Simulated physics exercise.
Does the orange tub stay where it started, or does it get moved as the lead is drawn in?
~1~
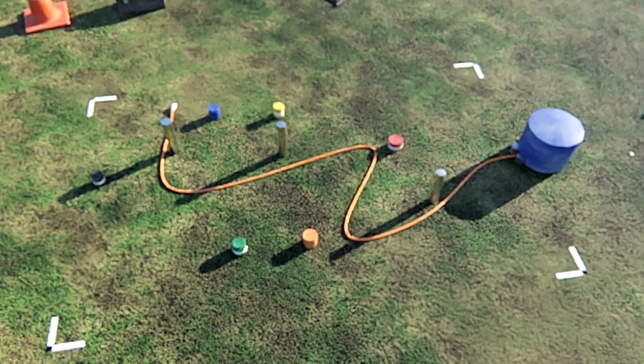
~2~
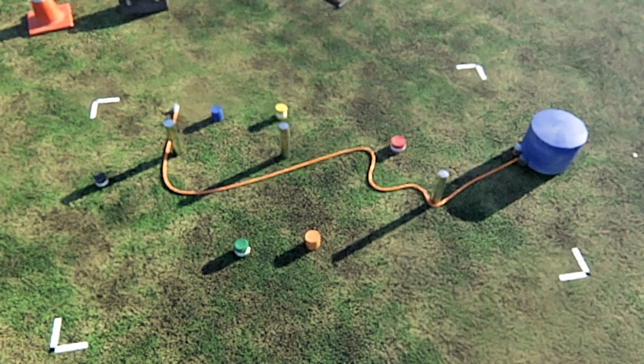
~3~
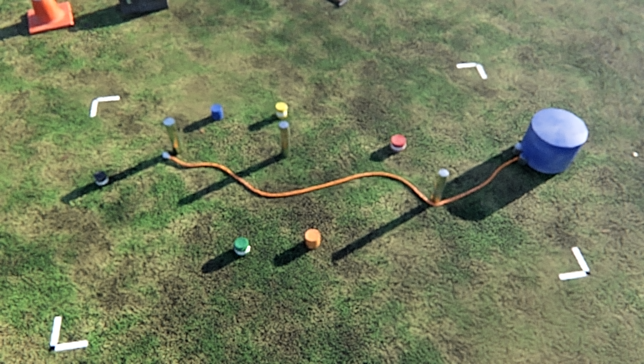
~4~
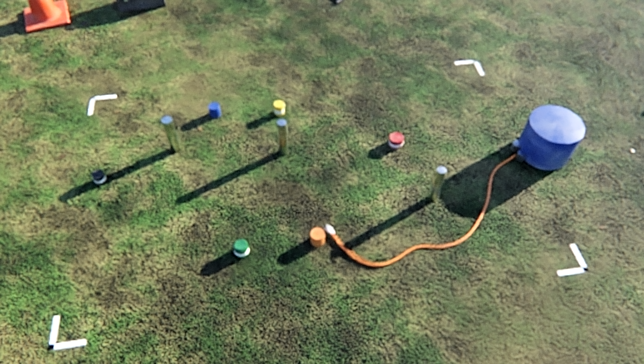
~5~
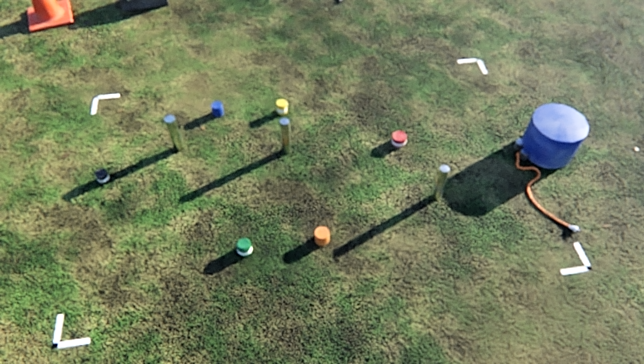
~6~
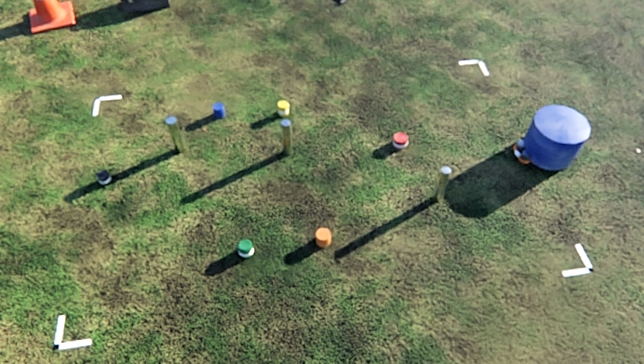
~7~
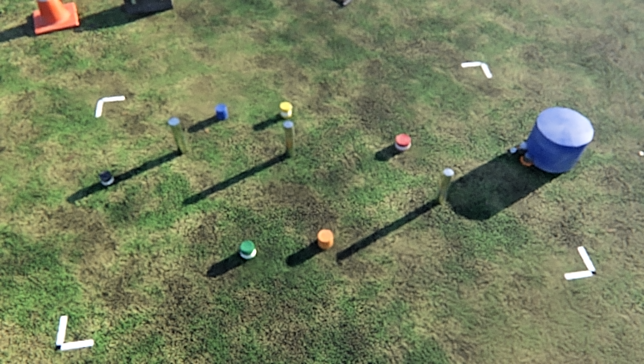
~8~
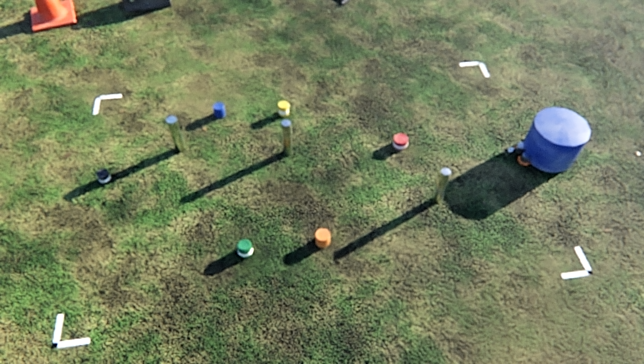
The orange tub gets moved. It shifts slightly to the right as the end of the lead passes it, and it stays upright.
